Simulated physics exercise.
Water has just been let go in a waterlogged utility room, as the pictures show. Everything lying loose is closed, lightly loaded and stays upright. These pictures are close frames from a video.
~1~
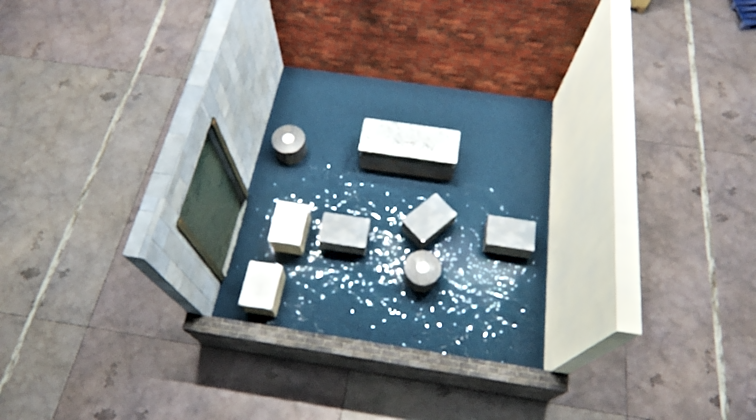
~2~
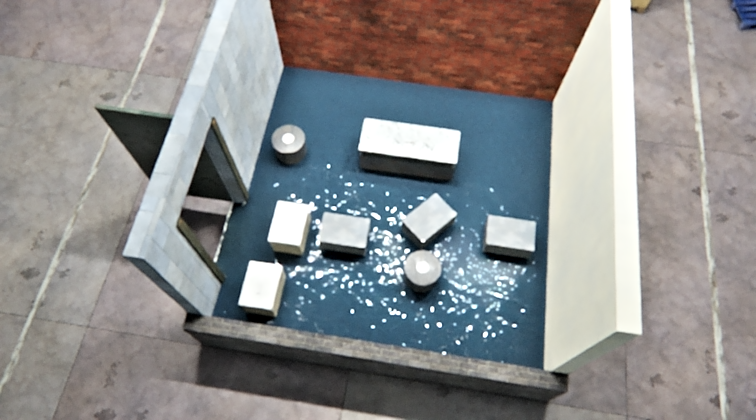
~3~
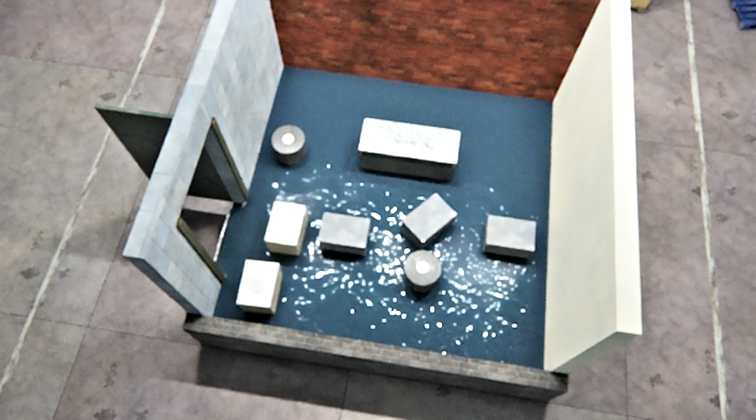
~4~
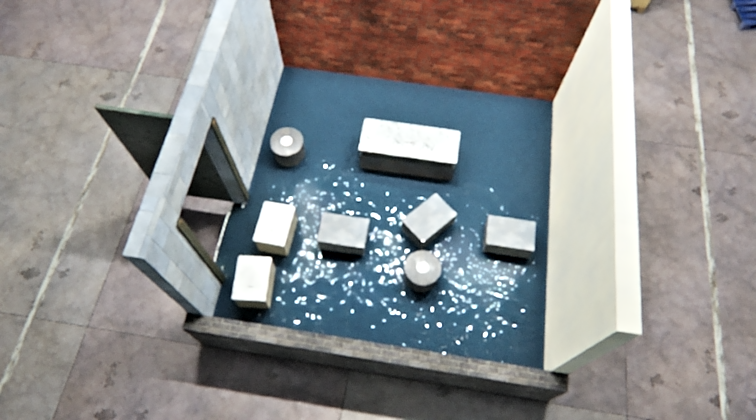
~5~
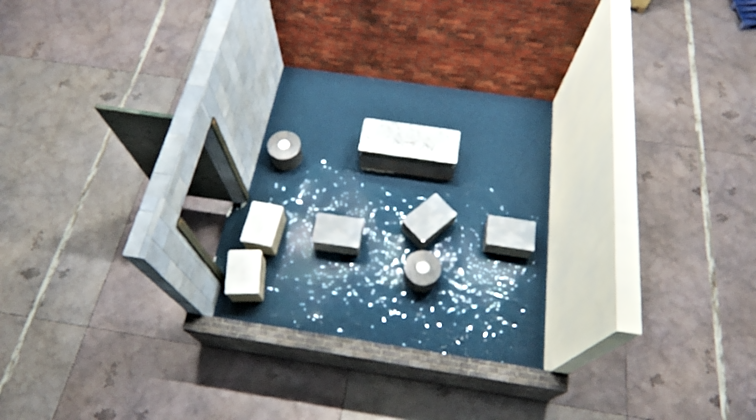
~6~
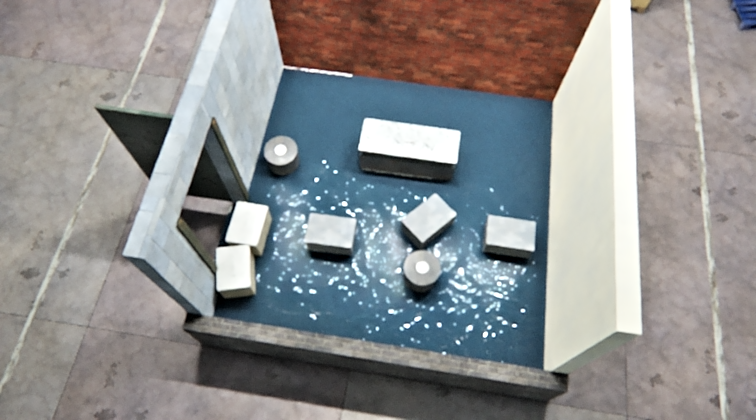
A dark door opens in the left wall, and pale floating boxes drift left toward it.
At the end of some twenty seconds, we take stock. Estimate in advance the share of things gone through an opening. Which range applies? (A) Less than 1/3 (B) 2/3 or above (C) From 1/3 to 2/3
The answer is B.
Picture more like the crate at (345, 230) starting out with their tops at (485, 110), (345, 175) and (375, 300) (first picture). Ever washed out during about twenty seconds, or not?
The first does not leave, the second leaves, and the third leaves.
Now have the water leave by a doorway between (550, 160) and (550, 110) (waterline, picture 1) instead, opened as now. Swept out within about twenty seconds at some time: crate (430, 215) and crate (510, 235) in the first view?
First lost, second lost.
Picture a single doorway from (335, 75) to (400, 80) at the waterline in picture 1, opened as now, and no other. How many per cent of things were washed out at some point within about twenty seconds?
I reckon close to 30 per cent.
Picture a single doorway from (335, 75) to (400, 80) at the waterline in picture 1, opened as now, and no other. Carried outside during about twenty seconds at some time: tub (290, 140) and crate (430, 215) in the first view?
One by one, the outcome is flushed out and not removed.
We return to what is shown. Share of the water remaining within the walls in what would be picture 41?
Around 56 in a hundred.
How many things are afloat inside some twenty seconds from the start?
Tally: 1.
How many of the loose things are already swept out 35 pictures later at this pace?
That makes 5.
A moment on, 2 of 7 are out; 5 afloat.
Next, 4 of 7 are out; 3 afloat.
Later, 5 of 7 are out; 2 afloat.
In the end, 6 of 7 are out; 1 afloat.
